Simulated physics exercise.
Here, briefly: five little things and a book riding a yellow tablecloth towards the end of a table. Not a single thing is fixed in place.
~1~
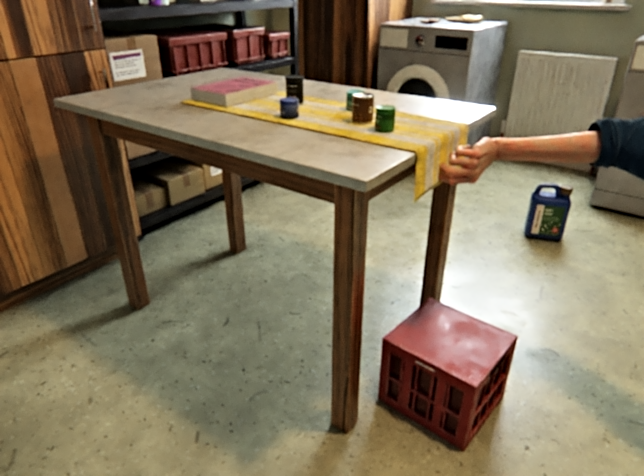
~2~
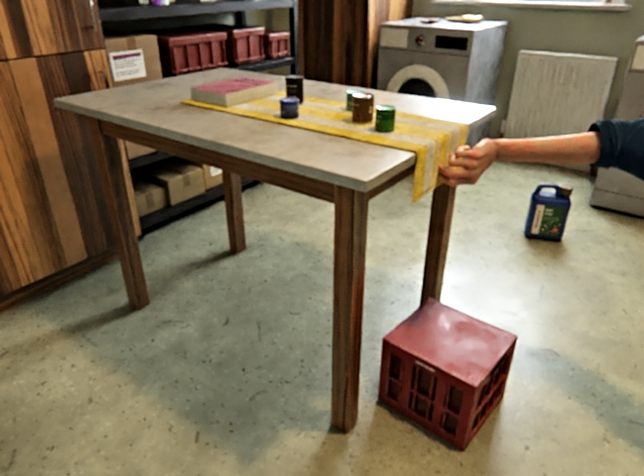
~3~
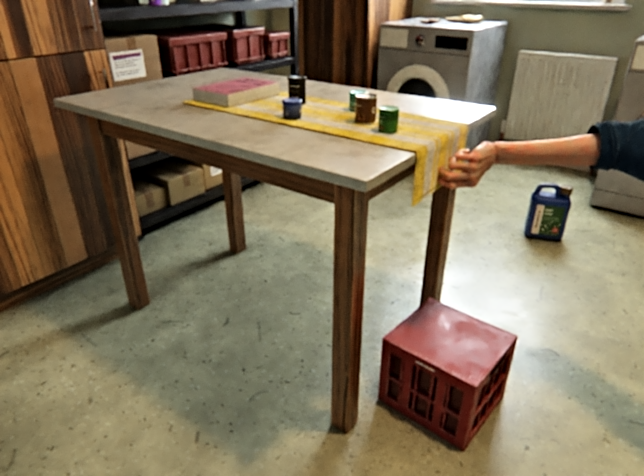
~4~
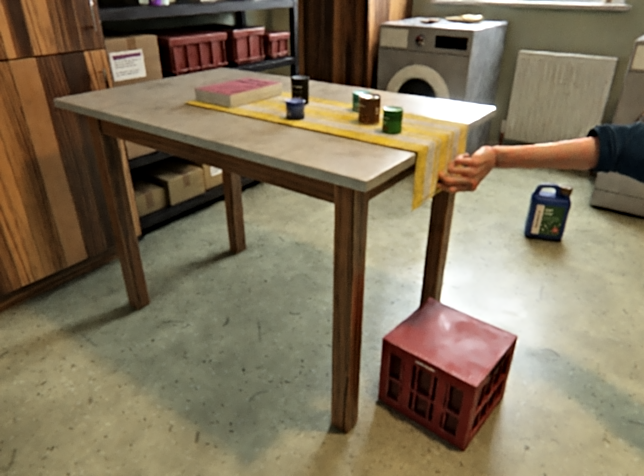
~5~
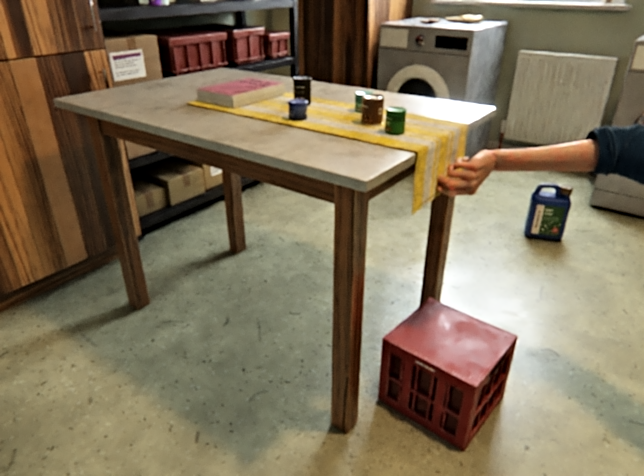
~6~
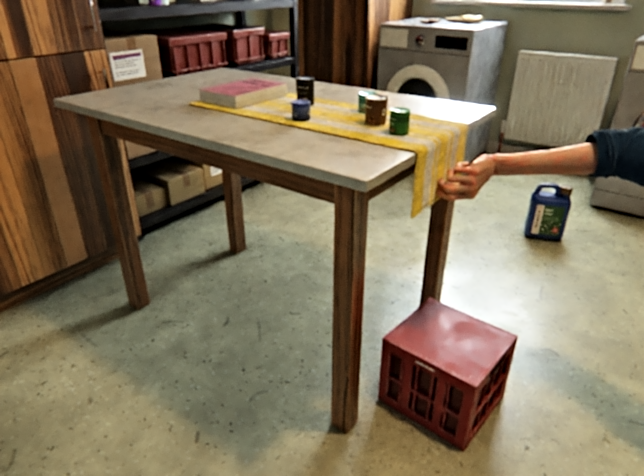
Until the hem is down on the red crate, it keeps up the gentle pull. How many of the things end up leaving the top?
Four.
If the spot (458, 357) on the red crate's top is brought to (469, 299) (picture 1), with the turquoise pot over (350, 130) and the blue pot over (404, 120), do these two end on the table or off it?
In the end the turquoise pot is no longer on top and the blue pot is no longer on top.
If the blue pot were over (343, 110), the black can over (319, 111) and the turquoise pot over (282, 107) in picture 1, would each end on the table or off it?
The blue pot will end up down, the black can will end up down, and the turquoise pot will stay where it is.
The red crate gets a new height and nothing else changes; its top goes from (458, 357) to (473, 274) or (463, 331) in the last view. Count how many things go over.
Over the edge: 1, then 3.
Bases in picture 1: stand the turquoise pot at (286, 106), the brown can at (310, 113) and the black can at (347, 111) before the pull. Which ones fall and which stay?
Turquoise pot safe, brown can lost, black can lost.
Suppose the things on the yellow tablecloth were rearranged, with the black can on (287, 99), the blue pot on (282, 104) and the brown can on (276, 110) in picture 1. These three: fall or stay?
Result - black can still up, blue pot still up, brown can still up.
A little later, hem near (432, 266); green pot and brown can gone.
Next, hem near (428, 310); green pot, brown can and turquoise pot gone.
When it is over, hem on the crate; green pot, brown can, turquoise pot and blue pot gone. The answer is four.
